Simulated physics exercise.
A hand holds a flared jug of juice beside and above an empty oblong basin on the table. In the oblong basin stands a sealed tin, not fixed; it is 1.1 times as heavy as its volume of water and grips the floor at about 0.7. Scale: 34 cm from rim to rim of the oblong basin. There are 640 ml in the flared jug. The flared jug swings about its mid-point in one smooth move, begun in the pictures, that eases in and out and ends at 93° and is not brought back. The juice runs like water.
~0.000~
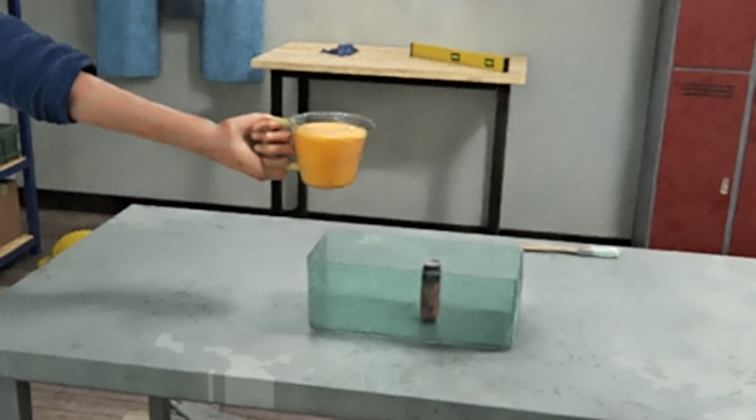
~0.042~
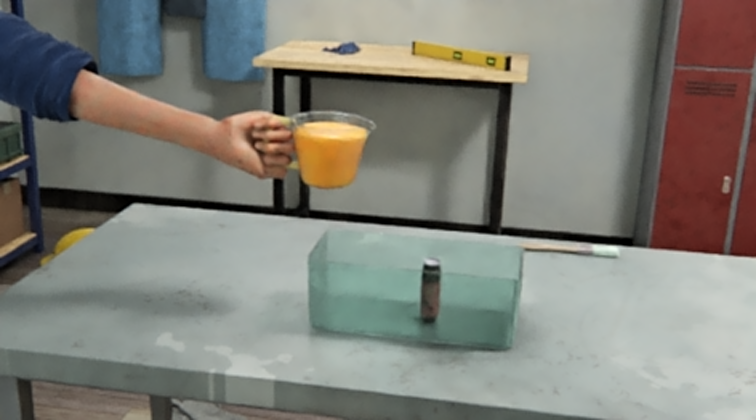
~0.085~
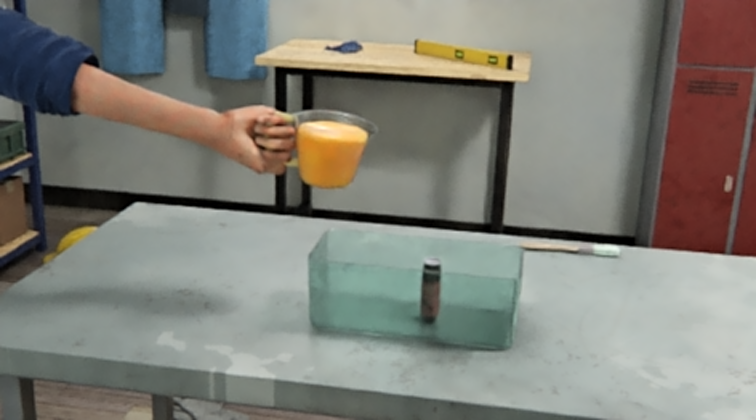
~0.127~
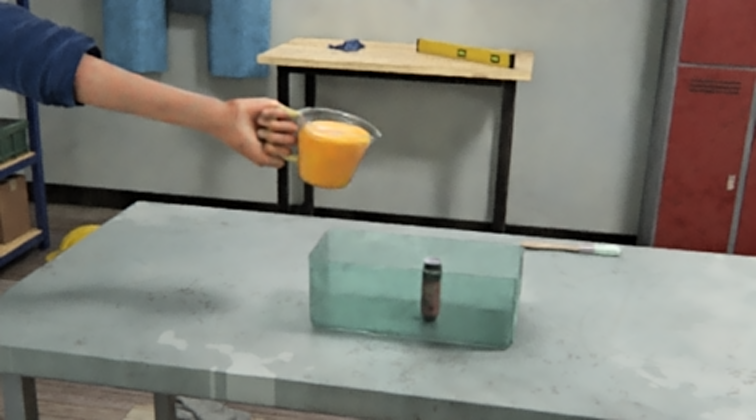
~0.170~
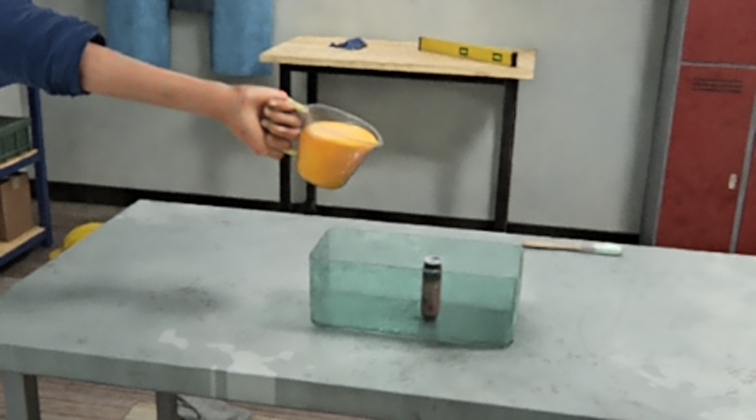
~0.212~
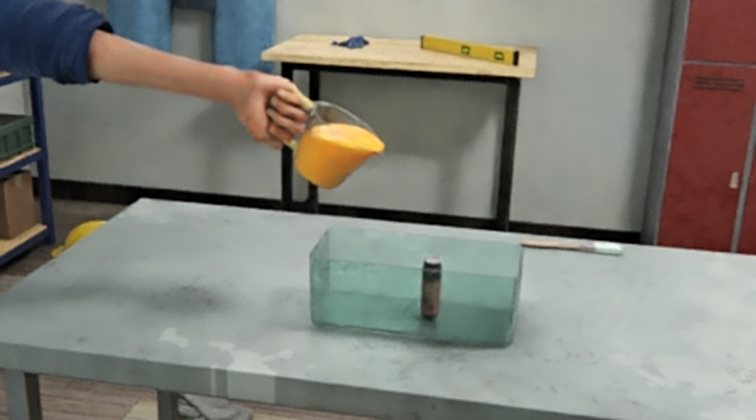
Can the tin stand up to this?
The tin topples.
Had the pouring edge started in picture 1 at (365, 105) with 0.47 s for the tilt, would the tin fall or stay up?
Then it topples.
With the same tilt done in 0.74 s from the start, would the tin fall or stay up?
The tin goes over.
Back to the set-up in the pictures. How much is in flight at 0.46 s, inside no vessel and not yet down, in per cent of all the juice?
Near 38 in a hundred.
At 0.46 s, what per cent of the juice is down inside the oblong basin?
Near 18 in a hundred.
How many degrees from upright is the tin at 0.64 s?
Near 10° from upright.
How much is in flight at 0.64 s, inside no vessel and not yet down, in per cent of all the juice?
Near 16 in a hundred.
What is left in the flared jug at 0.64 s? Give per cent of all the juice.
Some 10 per cent.
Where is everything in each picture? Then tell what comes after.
In the first frame, tilt 0°; pouring edge (375, 125); surface from (296, 127) to (366, 132); the oblong basin's rim runs from (317, 245) to (523, 264); the tin's top is at (432, 265).
In the second frame, tilt 1°; pouring edge (376, 126); surface from (296, 127) to (367, 133).
In the third frame, tilt 6°; pouring edge (378, 130); surface from (298, 125) to (368, 134).
In the fourth frame, tilt 12°; pouring edge (380, 136); surface from (302, 125) to (371, 136).
In the fifth frame, tilt 21°; pouring edge (383, 143); surface from (305, 126) to (378, 139).
In the sixth frame, tilt 31°; pouring edge (384, 152); surface from (307, 131) to (380, 145); 1 per cent is over the edge.
Then, 0.46 s in, the tilt is 88° and 43 per cent is still to pour; the tin stands where it began.
Then, 0.64 s in, the tilt is 93° and 10 per cent is still to pour; the tin leans 12°.
Then, 0.83 s in, the tilt is 93° and 1 per cent is still to pour; the tin lies on its side.
Then, 1.04 s in, the tilt is 93° and 0 per cent is still to pour; the tin lies on its side.
Finally, the tin lies on its side.
